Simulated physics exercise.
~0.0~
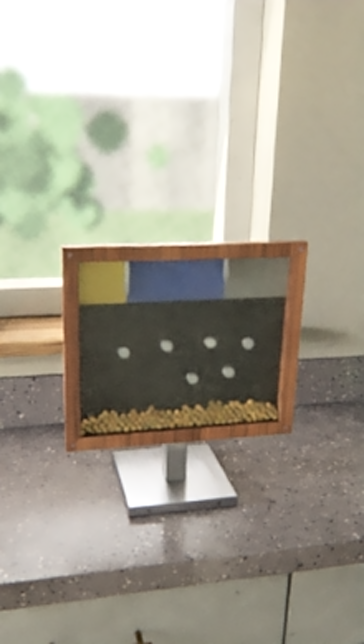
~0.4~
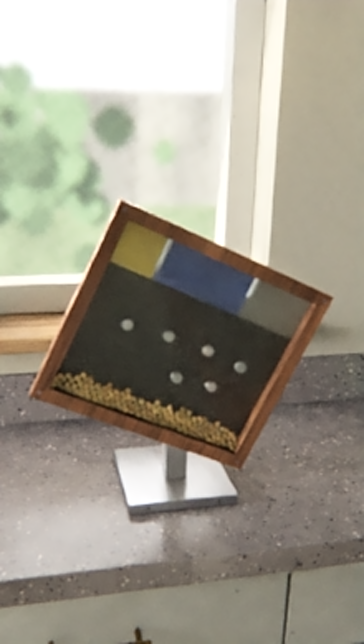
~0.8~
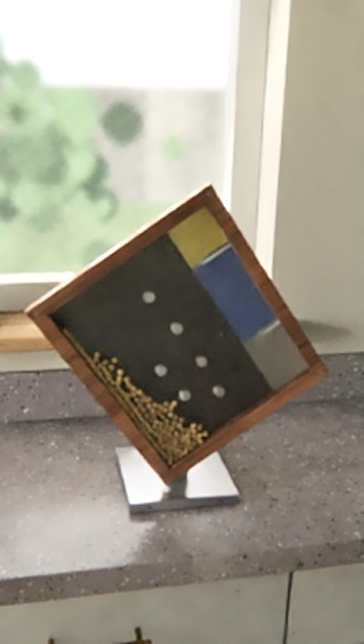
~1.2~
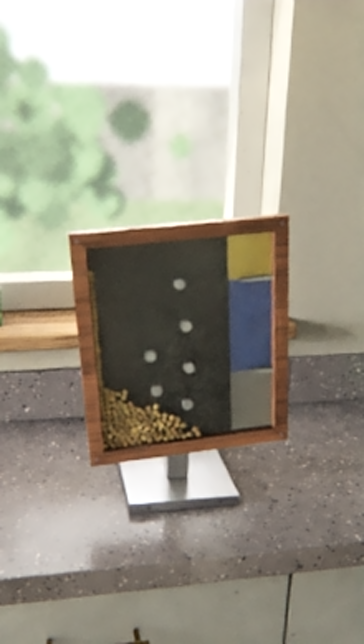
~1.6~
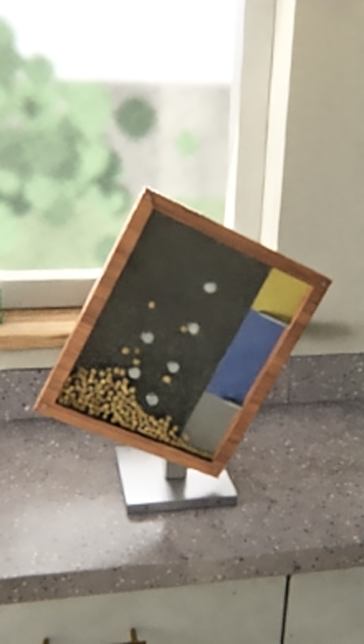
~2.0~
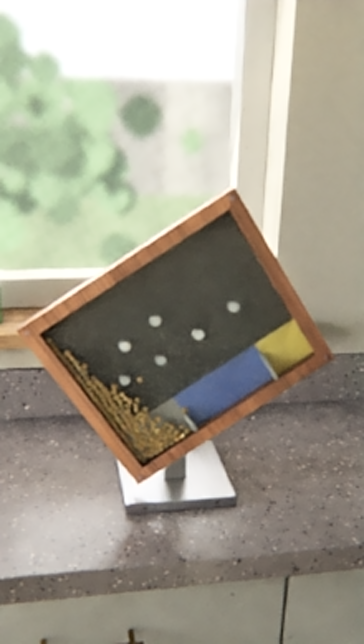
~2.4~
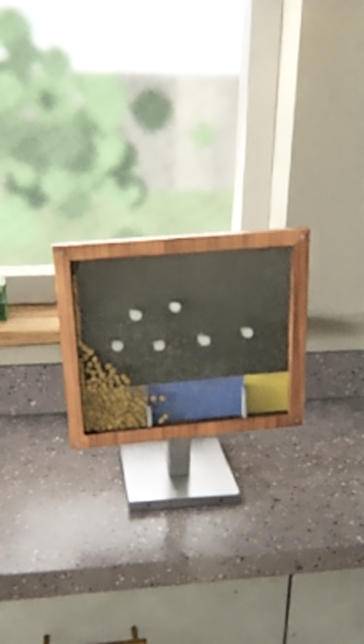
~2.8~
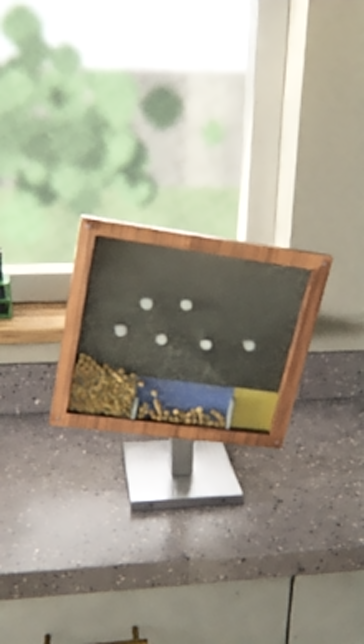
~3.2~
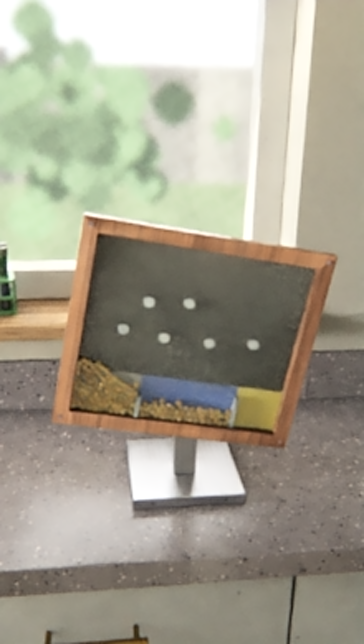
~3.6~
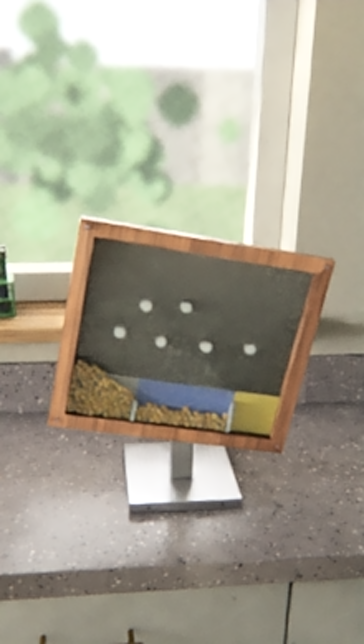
In this clip, a wood-framed box of small pale beads turns clockwise on a metal stand until nearly upside down, its beads sliding and tumbling around the left side before some spill into the blue pocket, leaving the most in the grey one and virtually none in the yellow.
